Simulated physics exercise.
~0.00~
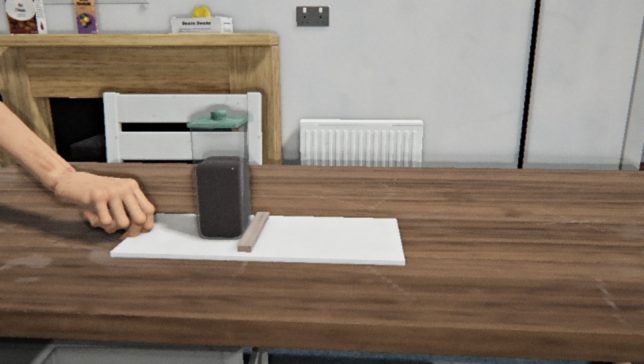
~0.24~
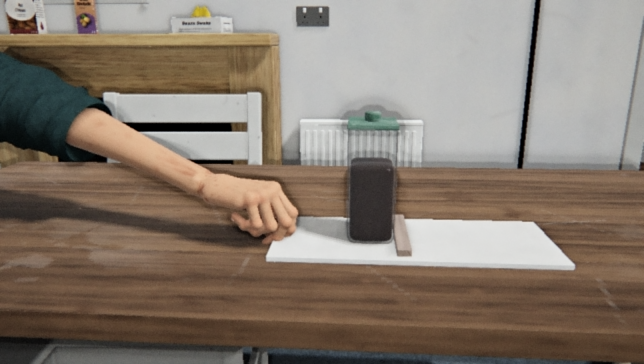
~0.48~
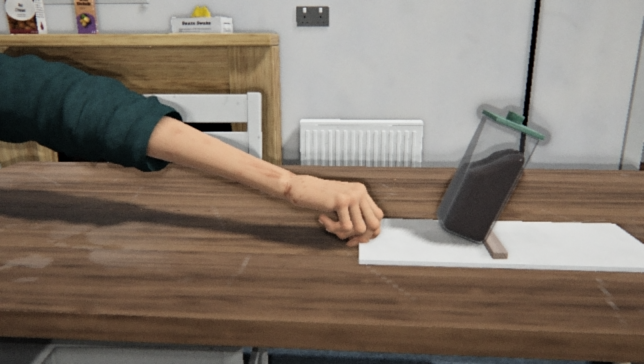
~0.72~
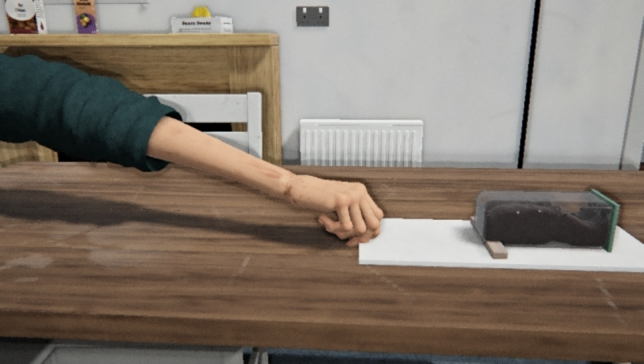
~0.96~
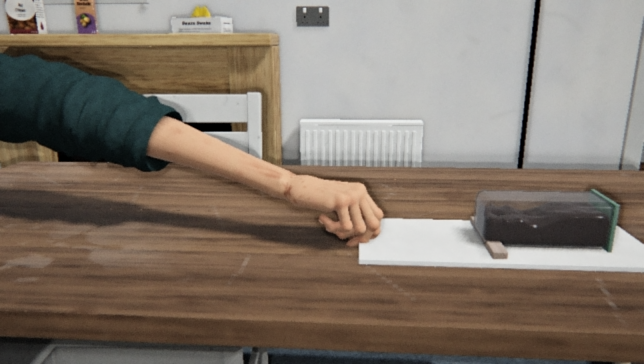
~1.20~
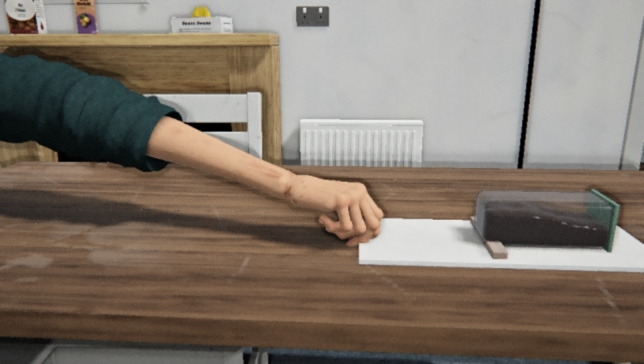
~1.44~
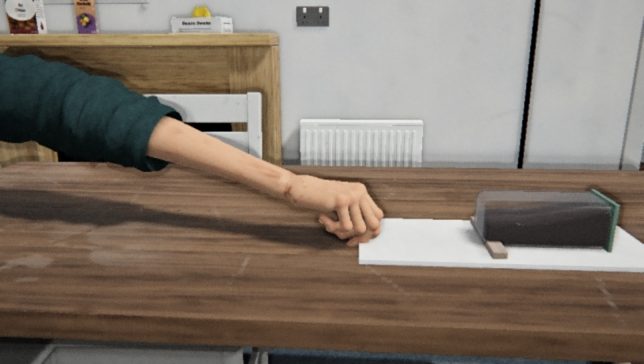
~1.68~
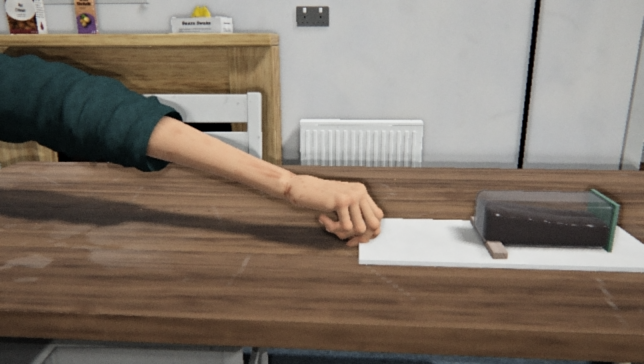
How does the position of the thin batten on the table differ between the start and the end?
At the start the batten is left of the middle of the view, and by the end it is well over to the right, having travelled there with the white board.
At the start, a clear bottle with a green cap, part full of something dark, stands upright on a white board on a wooden table, with a thin batten beside its foot. A hand at the left end of the board pushes it to the right, and the bottle rides along upright. As the board comes to a stop, the bottle tips over the batten, leaning to the right. It topples onto its side on the board, and the dark contents shift inside. The bottle ends lying there with its cap towards the right, while the hand stays at the board's edge.
